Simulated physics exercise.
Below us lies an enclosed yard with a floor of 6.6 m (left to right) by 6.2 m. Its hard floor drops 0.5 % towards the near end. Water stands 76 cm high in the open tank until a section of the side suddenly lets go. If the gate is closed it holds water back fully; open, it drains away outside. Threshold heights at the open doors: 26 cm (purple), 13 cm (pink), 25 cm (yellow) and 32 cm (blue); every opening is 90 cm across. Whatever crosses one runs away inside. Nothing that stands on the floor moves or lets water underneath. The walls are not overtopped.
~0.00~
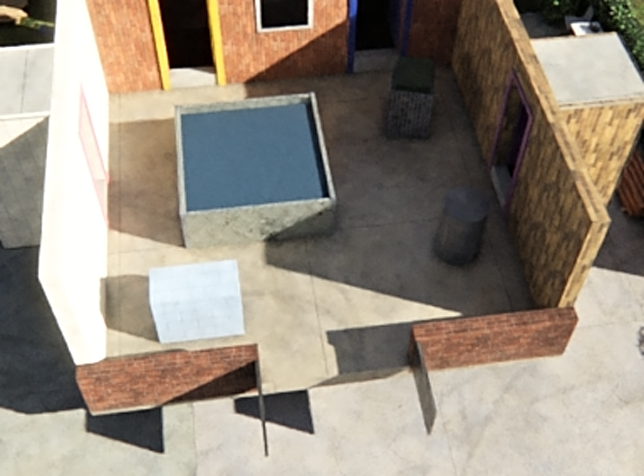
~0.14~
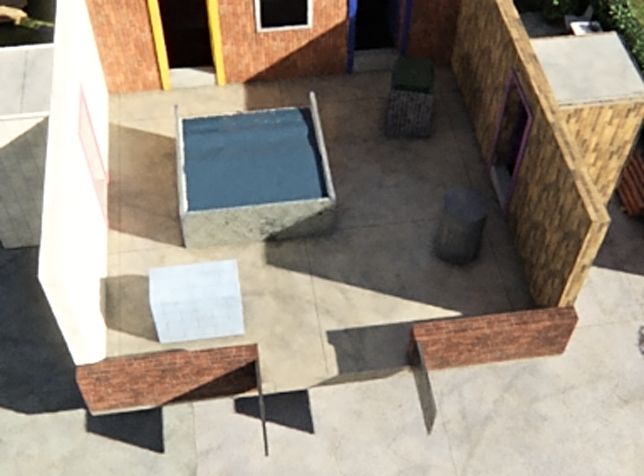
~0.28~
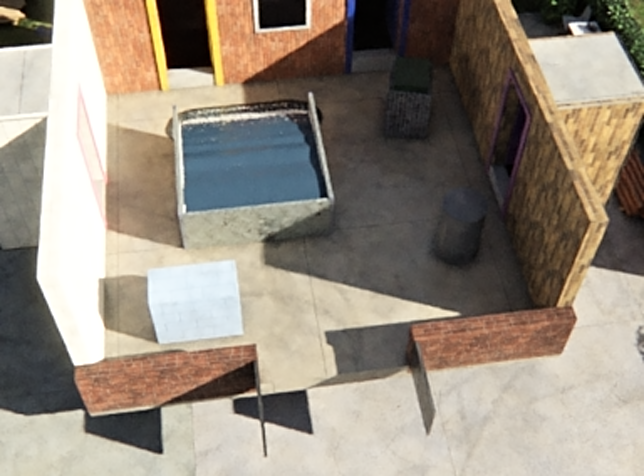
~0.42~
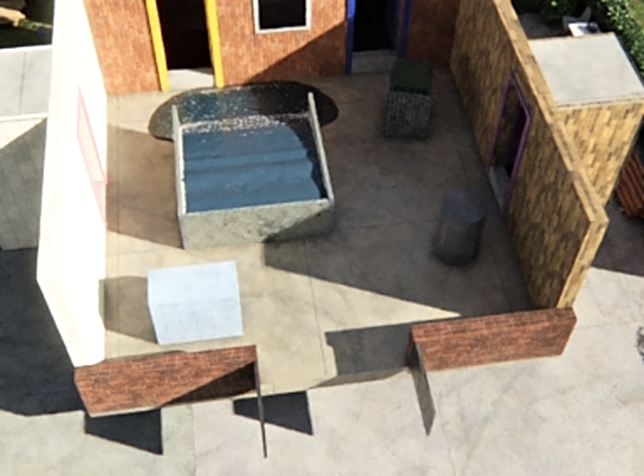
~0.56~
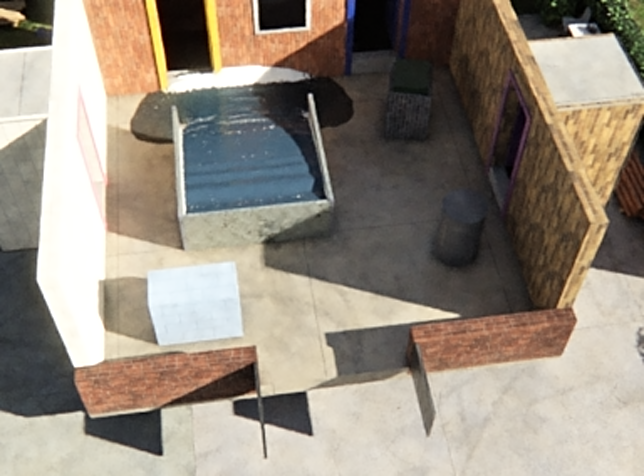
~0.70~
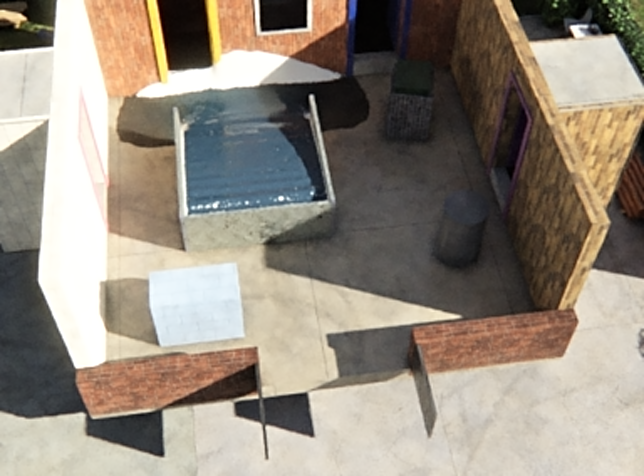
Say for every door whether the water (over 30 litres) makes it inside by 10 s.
The water let in: At the purple door it keeps below the limit; at the pink door it stays under the limit; at the yellow door it exceeds the limit; at the blue door it keeps below the limit.
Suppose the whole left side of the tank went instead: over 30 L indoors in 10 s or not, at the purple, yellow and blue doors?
Against that limit: Purple under, yellow under, blue under.
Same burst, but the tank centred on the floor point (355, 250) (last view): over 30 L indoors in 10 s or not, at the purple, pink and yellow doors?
Against that limit: Purple not over, pink not over, yellow not over.
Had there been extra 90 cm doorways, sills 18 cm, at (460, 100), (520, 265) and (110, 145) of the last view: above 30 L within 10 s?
In turn: Past it, under, over.
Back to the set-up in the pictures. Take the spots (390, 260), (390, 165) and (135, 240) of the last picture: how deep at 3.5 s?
In that order: 0, 3 and 6 cm.
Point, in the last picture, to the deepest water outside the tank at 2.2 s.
Around (118, 99).
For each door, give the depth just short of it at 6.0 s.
Depths in cm: Purple 4, pink 8, yellow 11, blue 16.
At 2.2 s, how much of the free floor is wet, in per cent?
Some 30 per cent of it.
After 1.4 s water covers 20 % of the floor and is deepest (56 cm) near (243, 88); purple door not reached, pink door not reached, yellow door 47 cm at the sill, 74 L in, blue door 14 cm at the sill, 0 L in.
After 2.2 s water covers 30 % of the floor and is deepest (55 cm) near (118, 99); purple door not reached, pink door 6 cm at the sill, 0 L in, yellow door 41 cm at the sill, 173 L in, blue door 17 cm at the sill, 0 L in.
After 3.5 s water covers 65 % of the floor and is deepest (34 cm) near (412, 79); purple door 5 cm at the sill, 0 L in, pink door 11 cm at the sill, 0 L in, yellow door 23 cm at the sill, 216 L in, blue door 12 cm at the sill, 0 L in.
After 6.0 s water covers 95 % of the floor and is deepest (25 cm) near (106, 391); purple door 4 cm at the sill, 0 L in, pink door 8 cm at the sill, 0 L in, yellow door 11 cm at the sill, 217 L in, blue door 16 cm at the sill, 0 L in.
After 10.0 s water covers 100 % of the floor and is deepest (16 cm) near (540, 338); purple door 13 cm at the sill, 0 L in, pink door 4 cm at the sill, 0 L in, yellow door 9 cm at the sill, 217 L in, blue door 9 cm at the sill, 0 L in.
